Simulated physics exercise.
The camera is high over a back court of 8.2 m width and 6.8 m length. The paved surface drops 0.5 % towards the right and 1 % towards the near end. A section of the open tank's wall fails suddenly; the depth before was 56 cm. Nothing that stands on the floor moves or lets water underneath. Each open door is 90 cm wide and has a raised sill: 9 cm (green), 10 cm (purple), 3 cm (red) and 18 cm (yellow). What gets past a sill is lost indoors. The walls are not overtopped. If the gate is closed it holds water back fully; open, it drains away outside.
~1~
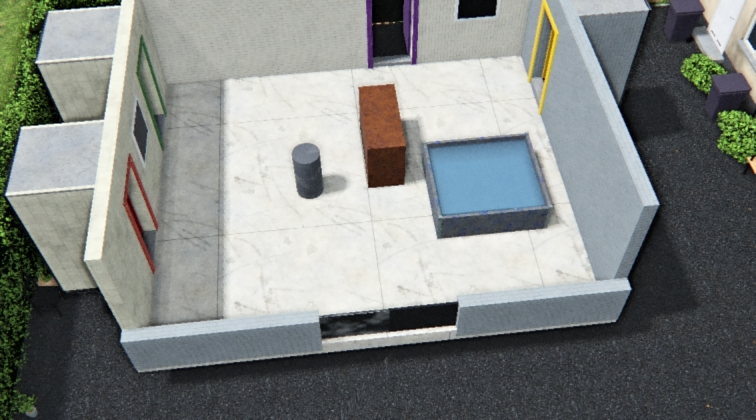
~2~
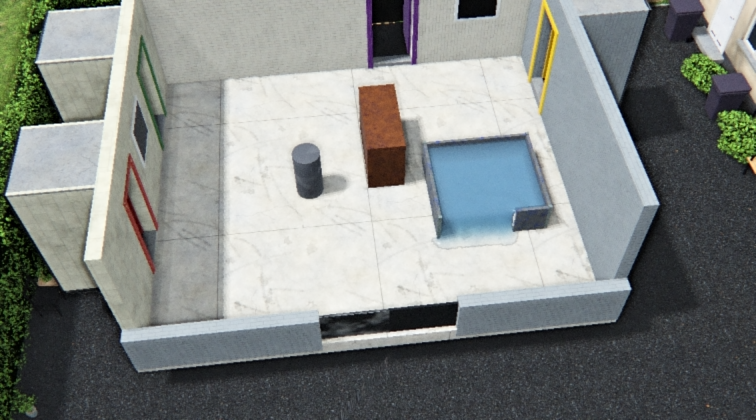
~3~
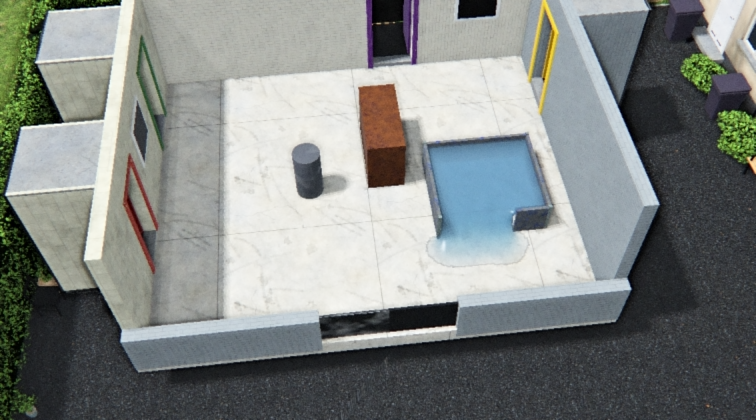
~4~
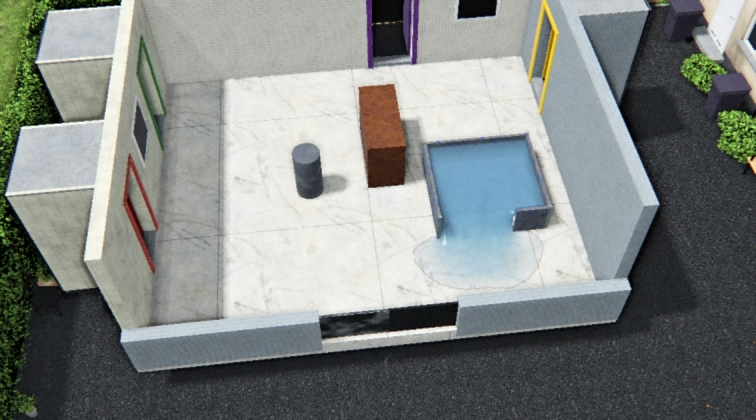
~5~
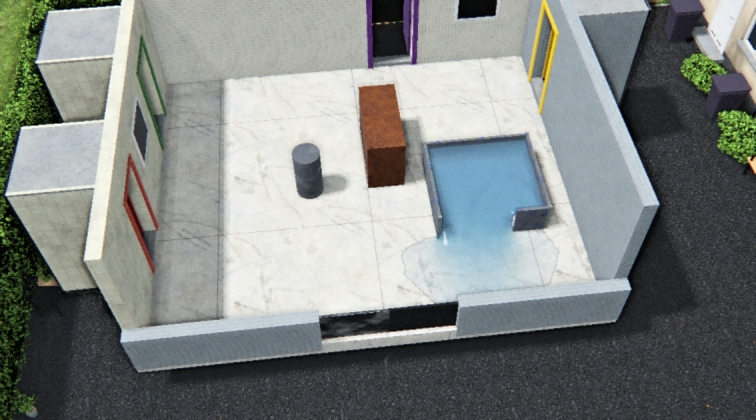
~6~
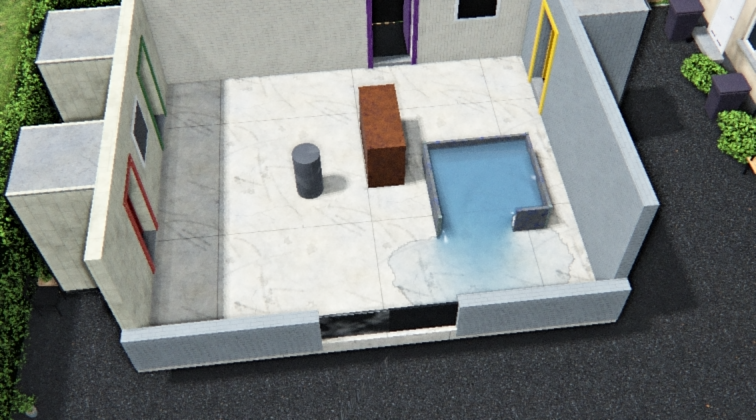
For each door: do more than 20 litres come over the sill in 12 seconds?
The water let in: At the green door it keeps below the limit; at the purple door it does not reach the limit; at the red door it goes over the limit; at the yellow door it keeps below the limit.
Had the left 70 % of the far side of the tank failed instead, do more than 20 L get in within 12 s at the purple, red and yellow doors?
Against that limit: Purple above, red below, yellow under.
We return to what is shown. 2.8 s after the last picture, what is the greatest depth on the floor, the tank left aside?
About 26 cm.
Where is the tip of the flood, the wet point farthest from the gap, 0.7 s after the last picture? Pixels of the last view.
Around (363, 327).
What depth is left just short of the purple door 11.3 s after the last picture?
Some 1.5 cm.
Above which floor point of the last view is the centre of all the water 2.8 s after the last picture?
Around (445, 252).
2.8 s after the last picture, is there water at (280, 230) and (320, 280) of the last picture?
In turn: Wet, wet.
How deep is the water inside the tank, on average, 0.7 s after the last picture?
About 34 cm.
Then, 0.7 s after the last picture water covers 10 % of the floor and is deepest (40 cm) near (482, 315); green door not reached, purple door not reached, red door not reached, yellow door not reached.
Then, 1.5 s after the last picture water covers 20 % of the floor and is deepest (36 cm) near (599, 303); green door not reached, purple door not reached, red door not reached, yellow door not reached.
Then, 2.8 s after the last picture water covers 35 % of the floor and is deepest (26 cm) near (589, 304); green door not reached, purple door not reached, red door not reached, yellow door not reached.
Then, 6.3 s after the last picture water covers 65 % of the floor and is deepest (12 cm) near (462, 317); green door 3 cm at the sill, 0 L in, purple door 2 cm at the sill, 0 L in, red door 6 cm at the sill, 43 L in, yellow door 4 cm at the sill, 0 L in.
Then, 11.3 s after the last picture water covers 95 % of the floor and is deepest (8 cm) near (599, 303); green door 3 cm at the sill, 0 L in, purple door 2 cm at the sill, 0 L in, red door 4 cm at the sill, 68 L in, yellow door 5 cm at the sill, 0 L in.
